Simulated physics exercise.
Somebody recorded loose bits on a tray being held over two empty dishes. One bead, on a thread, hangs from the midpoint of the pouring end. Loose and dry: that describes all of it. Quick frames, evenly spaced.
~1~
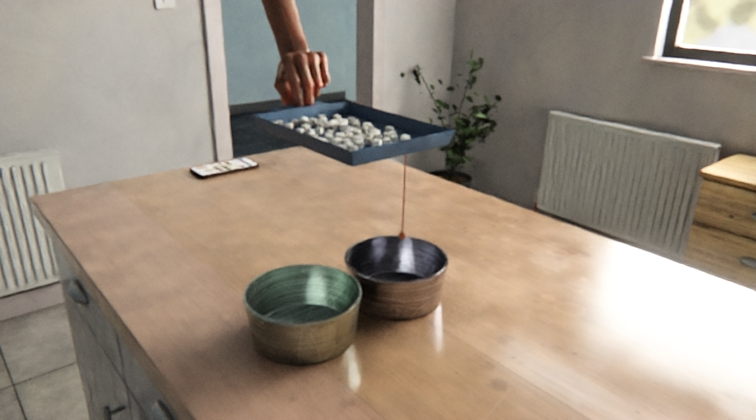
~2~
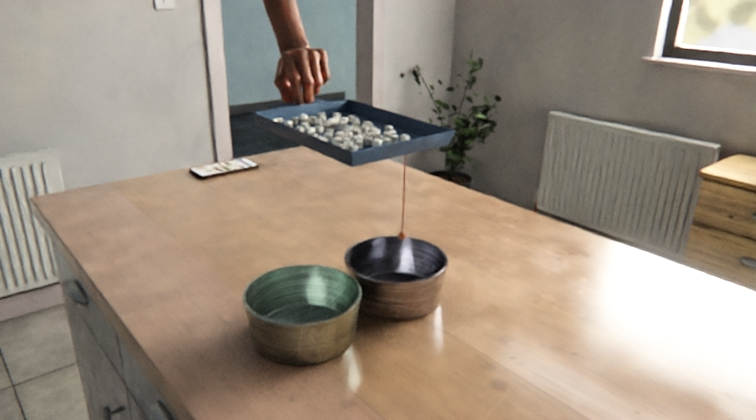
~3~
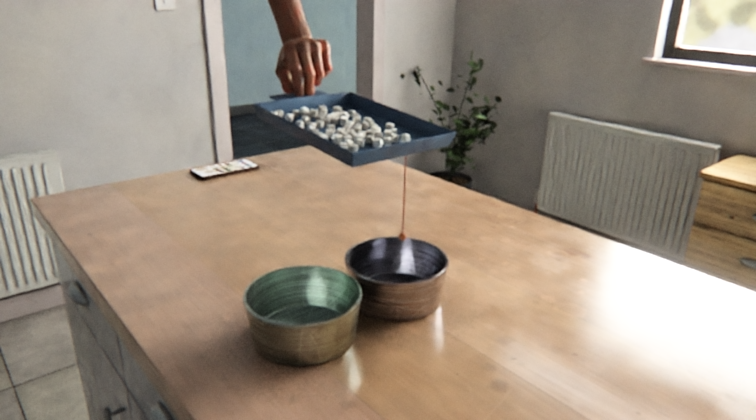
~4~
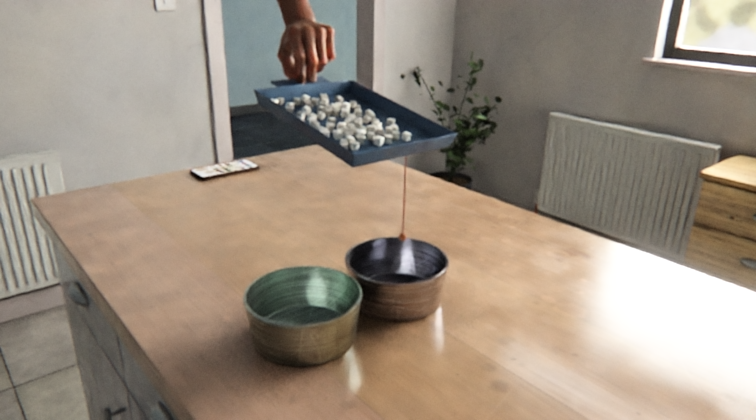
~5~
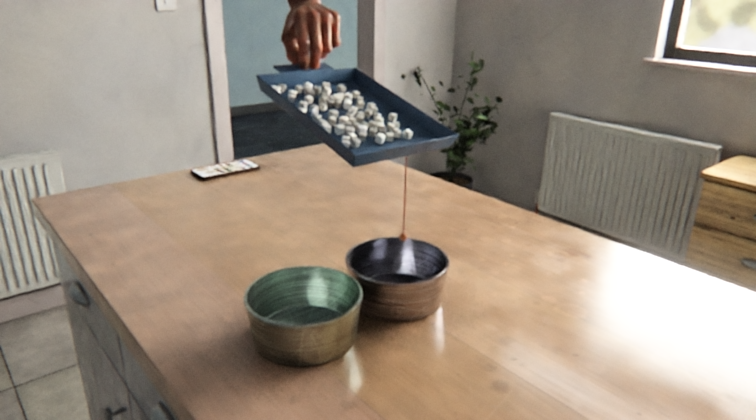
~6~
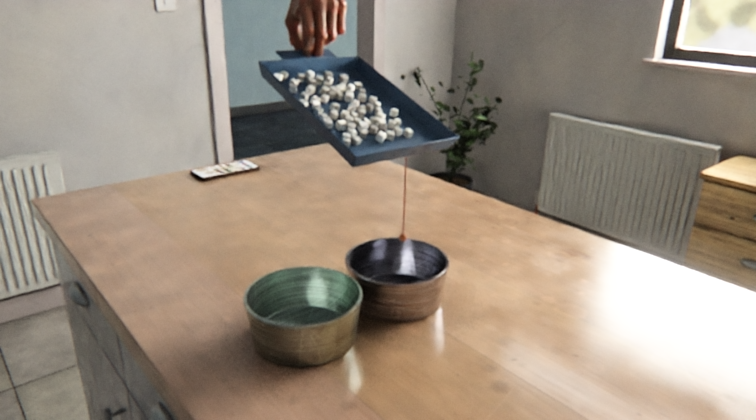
Above two empty bowls on a wooden counter, a hand gradually tilts a blue tray of white cubes.
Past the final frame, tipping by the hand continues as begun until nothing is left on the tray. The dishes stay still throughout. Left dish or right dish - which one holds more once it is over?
The right one holds more.
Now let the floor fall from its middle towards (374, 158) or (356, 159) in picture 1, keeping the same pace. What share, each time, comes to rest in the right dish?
Case one near 60 %; case two near 70 %.
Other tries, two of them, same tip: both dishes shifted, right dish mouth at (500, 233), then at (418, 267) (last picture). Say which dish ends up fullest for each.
Try 1: The dish at left. Try 2: The dish at right.
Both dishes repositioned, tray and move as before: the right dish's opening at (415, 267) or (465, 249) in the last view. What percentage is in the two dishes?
In turn 60 and 80 in a hundred.
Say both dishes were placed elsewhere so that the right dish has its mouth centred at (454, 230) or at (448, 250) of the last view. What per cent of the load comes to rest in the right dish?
Roughly 20 % and 60 %.
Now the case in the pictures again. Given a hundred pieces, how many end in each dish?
Left dish near 0 in a hundred; right dish near 40.
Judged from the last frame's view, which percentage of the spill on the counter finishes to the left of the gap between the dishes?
Close to 0 per cent.
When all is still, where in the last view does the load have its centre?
Somewhere around (435, 298) in the final view.
Soon, tray tipped steeply; nearly all on the tray; a small part in the air.
A while on, tray tipped past a quarter turn; about two thirds on the tray; a small part in the right dish; about a quarter outside both; a stray few in the air.
Towards the end, tray tipped past a quarter turn; about half in the right dish; about half outside both.
Finally, tray tipped past a quarter turn; none in the left dish; about half in the right dish; about half outside both.
